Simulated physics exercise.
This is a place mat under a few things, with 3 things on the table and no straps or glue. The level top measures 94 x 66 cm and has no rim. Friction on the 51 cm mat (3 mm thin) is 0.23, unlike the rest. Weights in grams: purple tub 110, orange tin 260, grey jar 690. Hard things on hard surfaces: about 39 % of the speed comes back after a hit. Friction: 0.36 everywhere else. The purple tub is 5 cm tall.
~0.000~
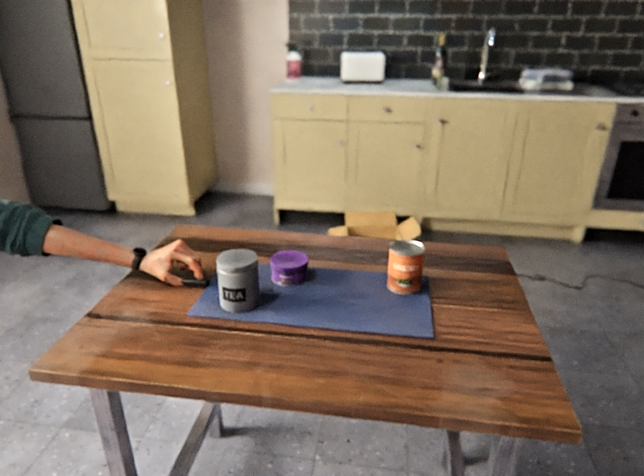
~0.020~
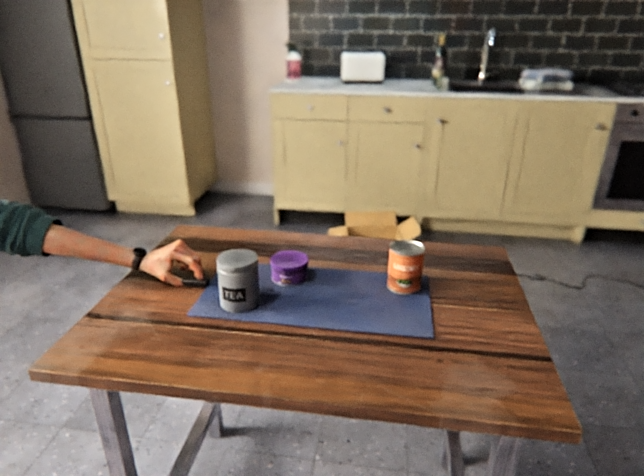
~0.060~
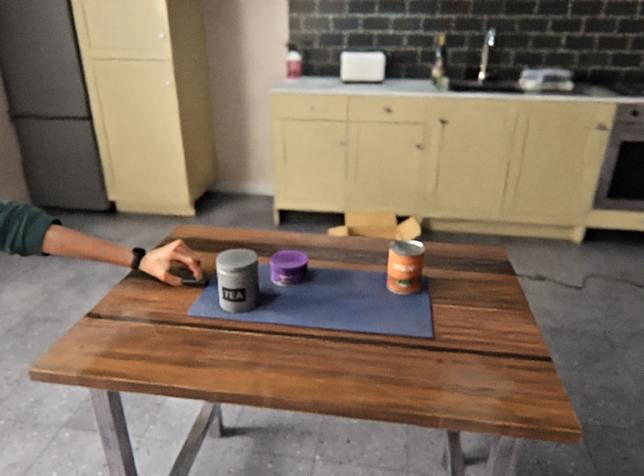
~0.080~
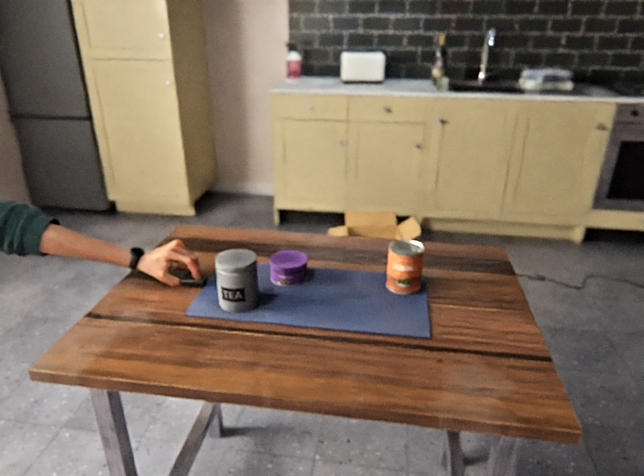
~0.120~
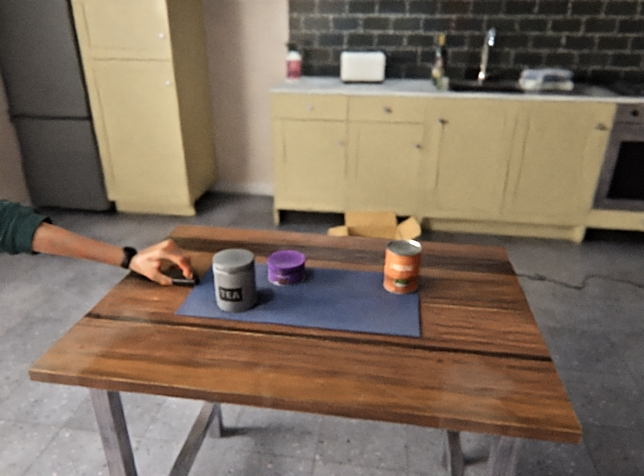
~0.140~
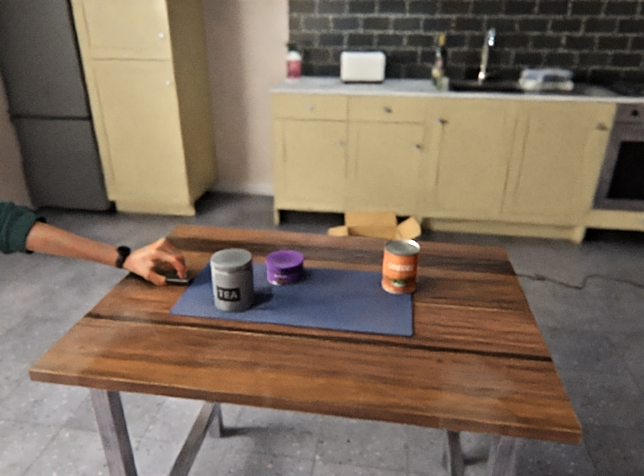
The clip opens on a wooden table in a kitchen, where a hand at the left grips the edge of a blue mat holding a grey tea jar, a purple tub and an orange tin. At first nothing moves, then the hand slowly pulls the mat slightly left, and the three containers shift with it.
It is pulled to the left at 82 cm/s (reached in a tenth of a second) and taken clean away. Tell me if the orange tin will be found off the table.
The orange tin remains on top.
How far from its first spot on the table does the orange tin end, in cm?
Some 7 cm.
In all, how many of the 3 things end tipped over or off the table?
In all, 2.
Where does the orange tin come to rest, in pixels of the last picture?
At about (373, 266).
By 0.44 s, mat pulled 29 cm; orange tin 7 cm from its spot near (373, 266); grey jar 18 cm from its spot; purple tub 18 cm from its spot.
By 0.74 s, mat pulled 53 cm; purple tub and grey jar now off the table; orange tin 7 cm from its spot near (373, 266).
By 1.14 s, mat pulled 86 cm; orange tin 7 cm from its spot near (373, 266).
When it is over (1.8 s), off the table, purple tub and grey jar; not toppled but over 6 cm from the start, orange tin. End places, in pixels of the last picture, orange tin near (373, 266).
